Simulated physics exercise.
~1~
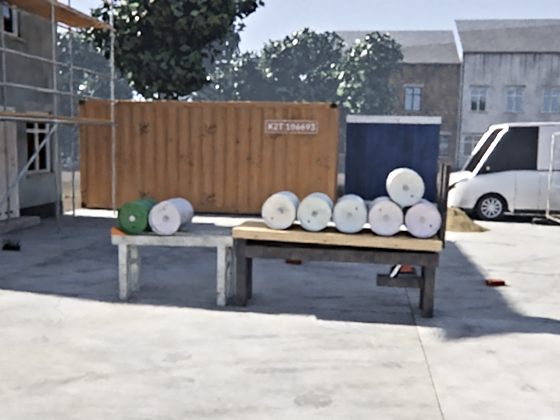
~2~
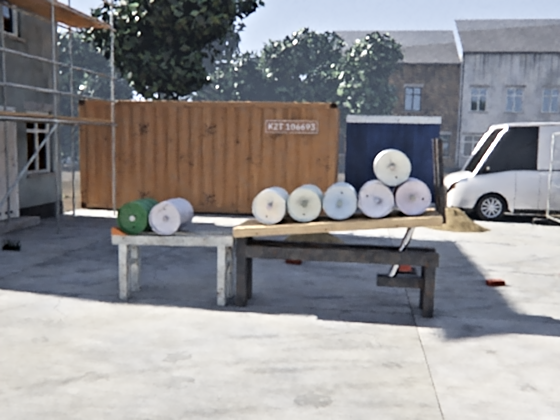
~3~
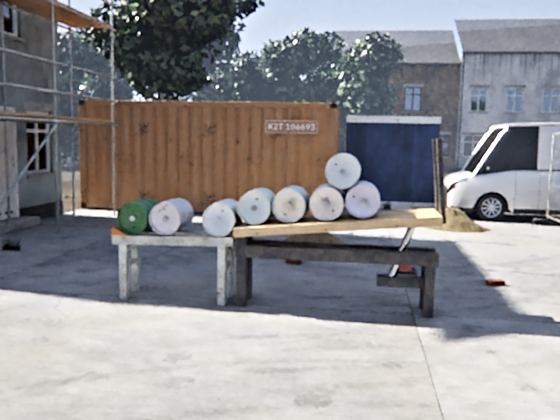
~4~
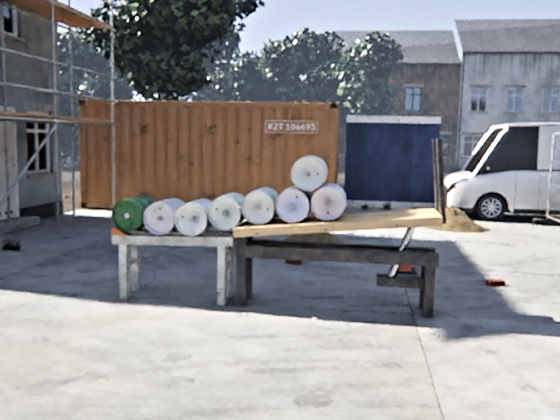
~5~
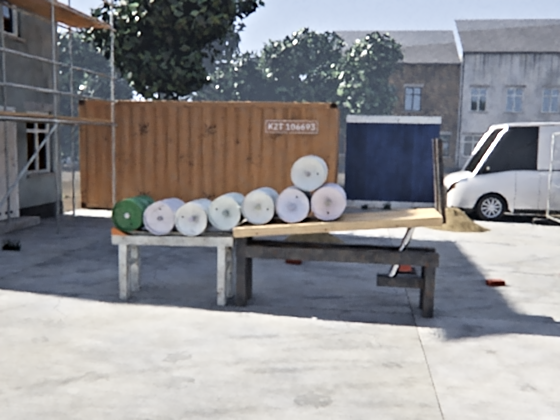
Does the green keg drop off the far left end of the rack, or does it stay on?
It stays on the rack. The green keg only shifts a little to the left when the white ones roll up, and it is still at the left end of the row when everything settles.
